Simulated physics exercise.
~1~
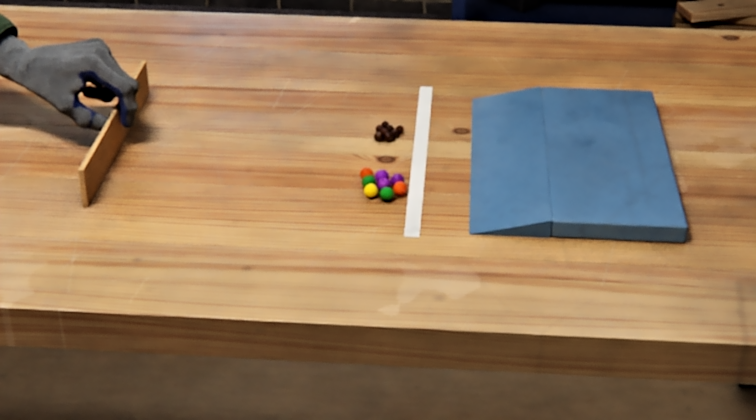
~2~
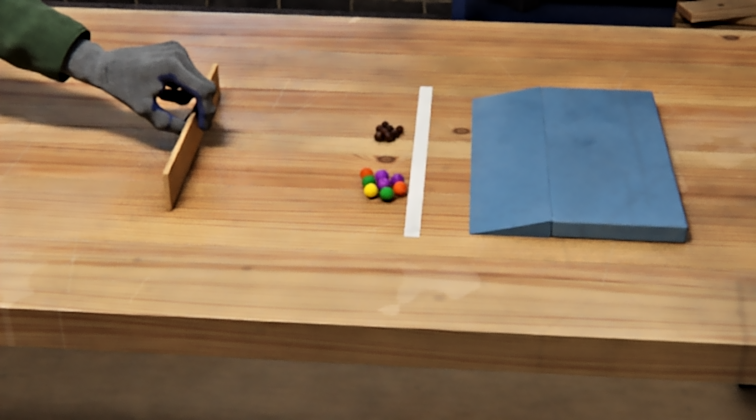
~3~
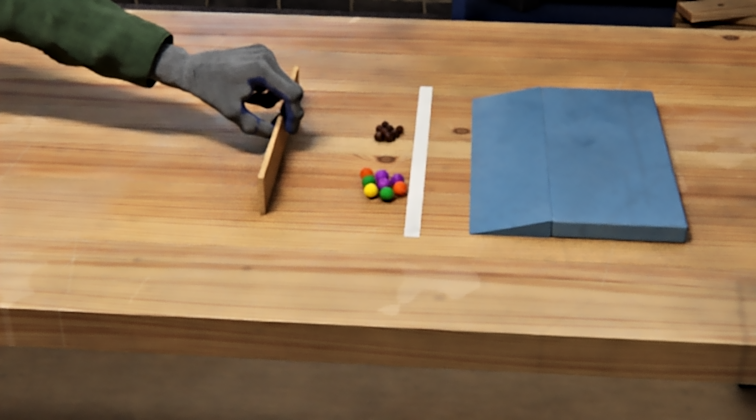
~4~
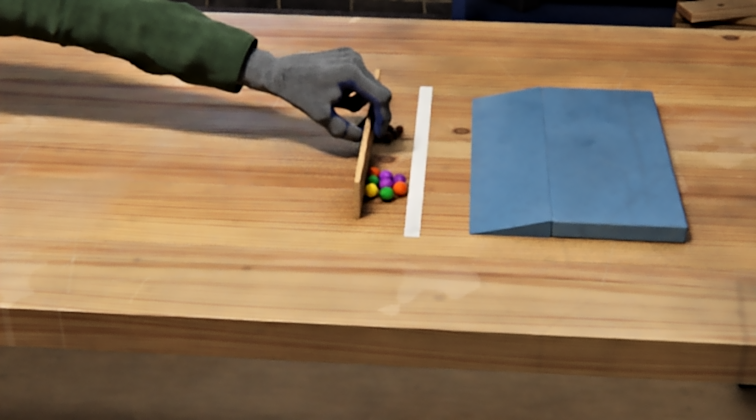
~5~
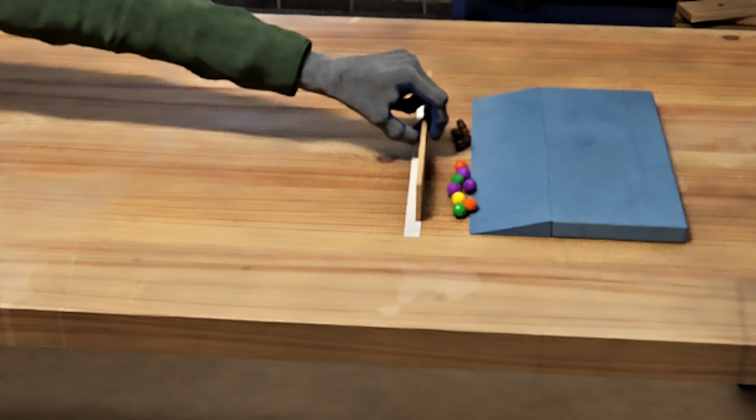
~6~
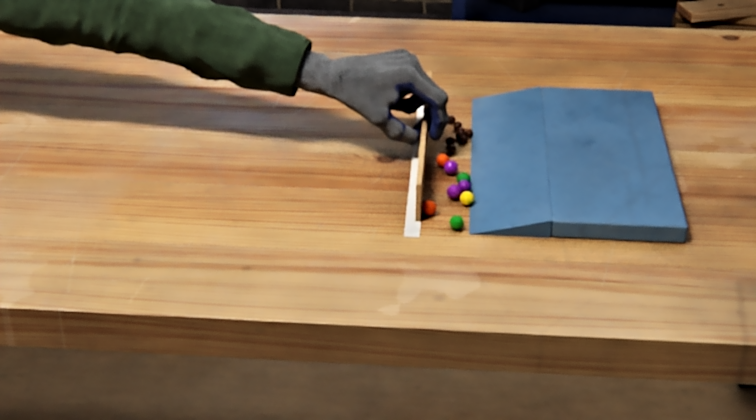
On a wooden table, a gloved hand sweeps two groups of small balls toward a blue ramp, stopping short.
